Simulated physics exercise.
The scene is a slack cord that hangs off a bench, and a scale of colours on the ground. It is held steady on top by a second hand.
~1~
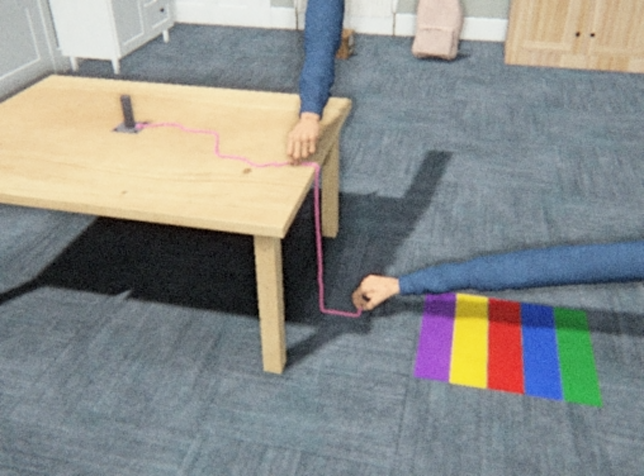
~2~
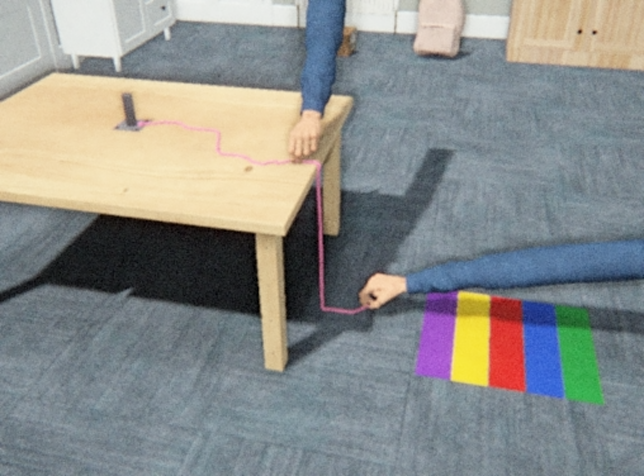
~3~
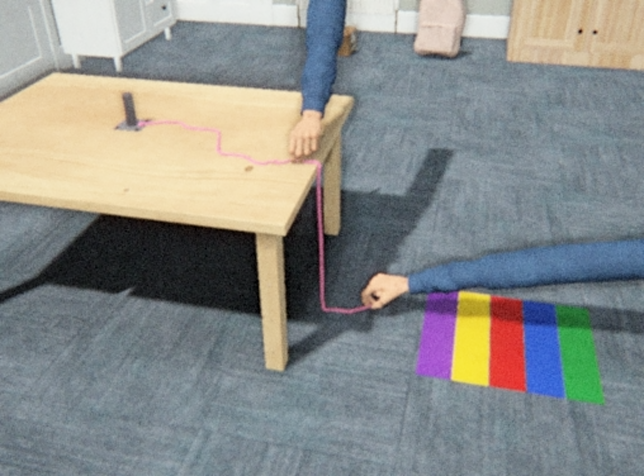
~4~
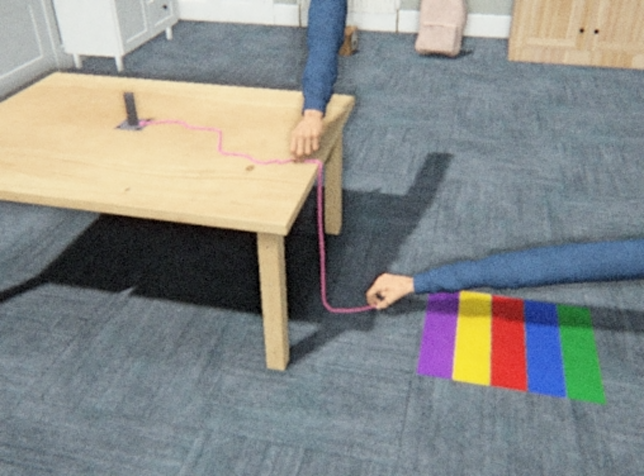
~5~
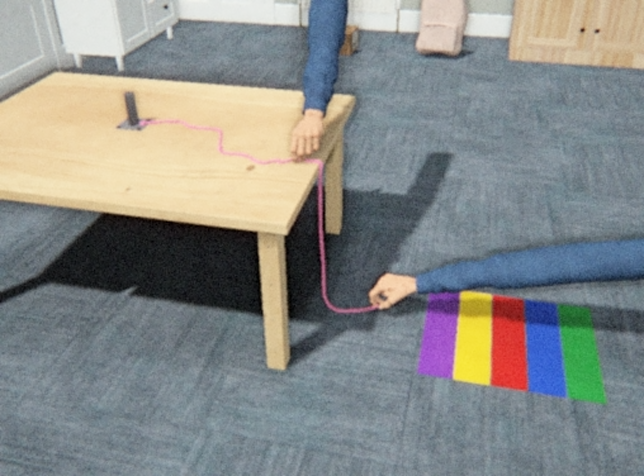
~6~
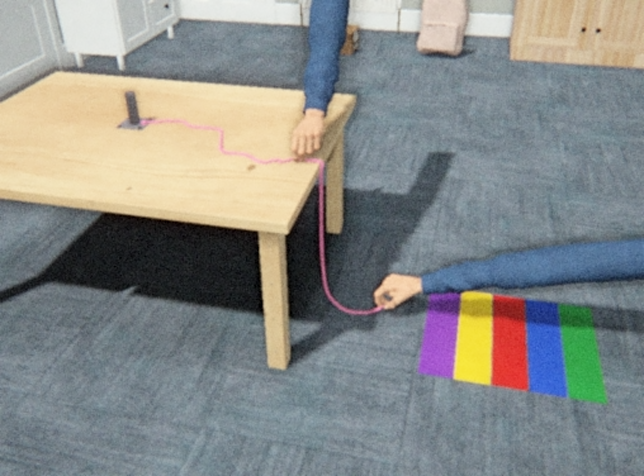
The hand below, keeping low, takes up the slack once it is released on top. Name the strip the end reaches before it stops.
Blue.
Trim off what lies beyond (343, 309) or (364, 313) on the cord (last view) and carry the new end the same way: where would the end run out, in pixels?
You'd find it around (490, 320) the first time and around (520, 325) the second.
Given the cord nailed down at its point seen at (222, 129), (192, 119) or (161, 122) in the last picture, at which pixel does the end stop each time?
Per try (px, approx.): (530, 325); (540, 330); (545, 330).
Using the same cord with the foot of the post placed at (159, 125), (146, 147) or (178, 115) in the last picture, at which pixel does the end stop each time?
You'd find it around (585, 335), then (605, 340), and finally (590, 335).
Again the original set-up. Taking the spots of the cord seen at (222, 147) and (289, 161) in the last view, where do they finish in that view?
First one close to (266, 146), second close to (348, 179).
A little later, end near (485, 321); over yellow.
Next, end near (528, 327); over red.
When it is tight, end near (553, 330); over blue. The blue one.
